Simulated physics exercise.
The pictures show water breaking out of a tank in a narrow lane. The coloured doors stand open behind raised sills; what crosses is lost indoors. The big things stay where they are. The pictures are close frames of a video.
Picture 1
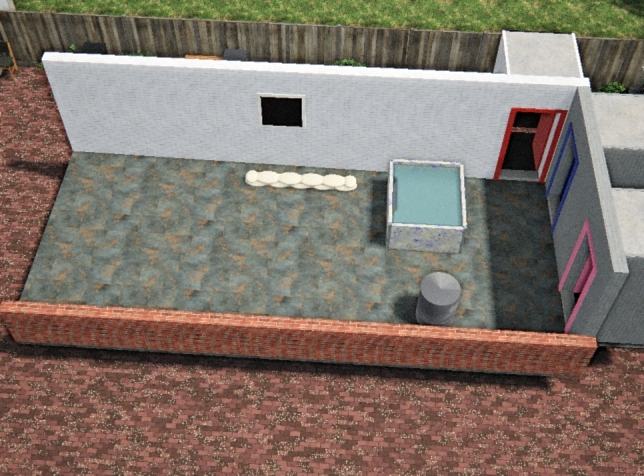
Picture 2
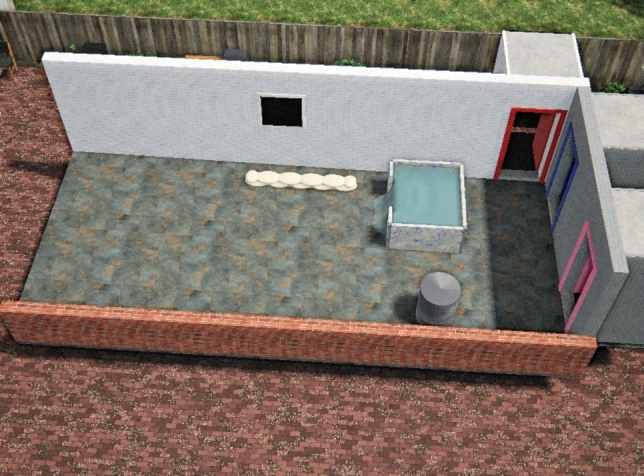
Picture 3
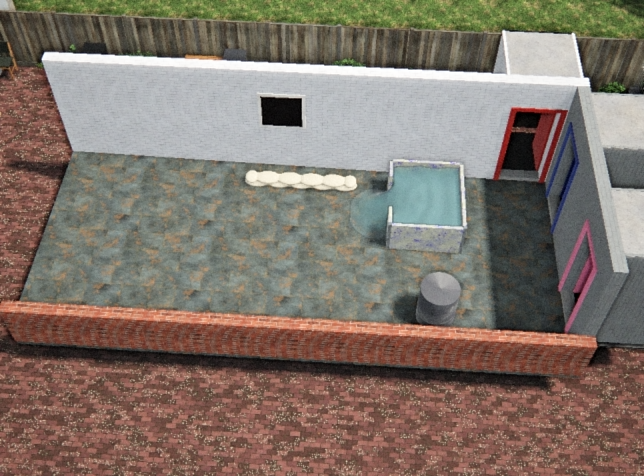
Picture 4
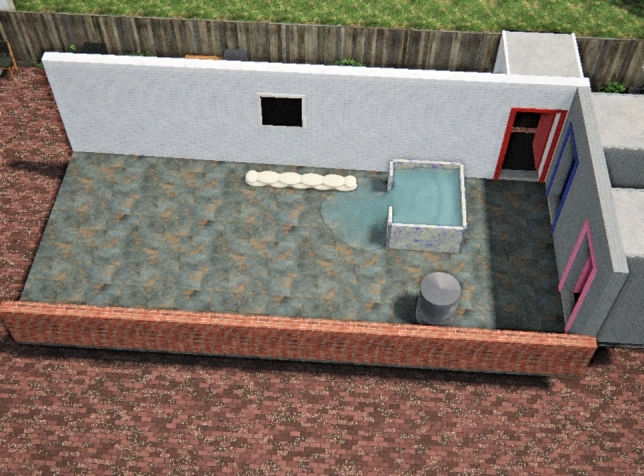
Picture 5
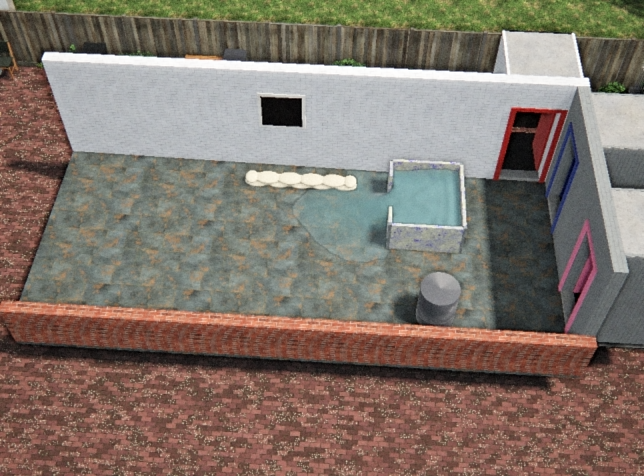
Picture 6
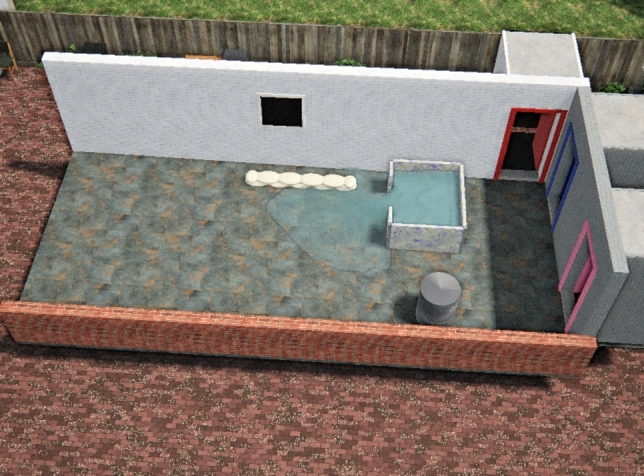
Water sits still in a raised square tank inside a walled yard, then breaks out through a gap in the tank's left side and spreads leftward across the stone floor in a widening sheet, passing below the pale sandbags.
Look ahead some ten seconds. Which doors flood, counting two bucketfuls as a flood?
One by one: The blue door holds within the limit; the pink door holds within the limit; the red door holds within the limit.
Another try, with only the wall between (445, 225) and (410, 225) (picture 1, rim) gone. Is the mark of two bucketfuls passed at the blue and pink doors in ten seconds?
In short: The blue door takes less, the pink door takes more.
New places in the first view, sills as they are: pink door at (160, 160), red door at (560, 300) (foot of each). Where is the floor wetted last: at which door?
Last comes the door marked red.
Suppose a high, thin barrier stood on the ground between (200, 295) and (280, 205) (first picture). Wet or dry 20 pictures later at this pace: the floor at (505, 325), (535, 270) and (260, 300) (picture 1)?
In turn: Dry, not flooded, under water.
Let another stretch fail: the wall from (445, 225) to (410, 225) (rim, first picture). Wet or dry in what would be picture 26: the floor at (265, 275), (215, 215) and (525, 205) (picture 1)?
As listed: Wet, dry, no water.
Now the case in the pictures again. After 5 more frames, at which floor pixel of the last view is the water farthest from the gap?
Roughly at (183, 175).
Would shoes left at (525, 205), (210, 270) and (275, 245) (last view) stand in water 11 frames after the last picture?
In that order: Dry, wet, awash.
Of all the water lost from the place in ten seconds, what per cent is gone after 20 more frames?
Near 15 in a hundred.
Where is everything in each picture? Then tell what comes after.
The first frame shows still water in the water tank at (427, 195).
In the second frame, the front is at (382, 197), out from the gap at (390, 208).
In the third frame, the front is at (354, 203), out from the gap at (390, 209).
In the fourth frame, water pours out at (390, 209) and has run to (326, 204).
In the fifth frame, water pours out at (390, 208) and has run to (297, 215).
In the sixth frame, water pours out at (390, 208) and has run to (271, 204).
A moment on, water covers 25 % of the floor; the blue door not reached, the pink door not reached, the red door not reached.
Next, water covers 45 % of the floor; the blue door not reached, the pink door not reached, the red door not reached.
Then, water covers 65 % of the floor; the blue door not reached, the pink door not reached, the red door wet at the sill, nothing in.
Later, water covers 70 % of the floor; the blue door wet at the sill, nothing in, the pink door not reached, the red door wet at the sill, nothing in.
In the end, water covers 75 % of the floor; the blue door wet at the sill, nothing in, the pink door wet at the sill, nothing in, the red door wet at the sill, nothing in.
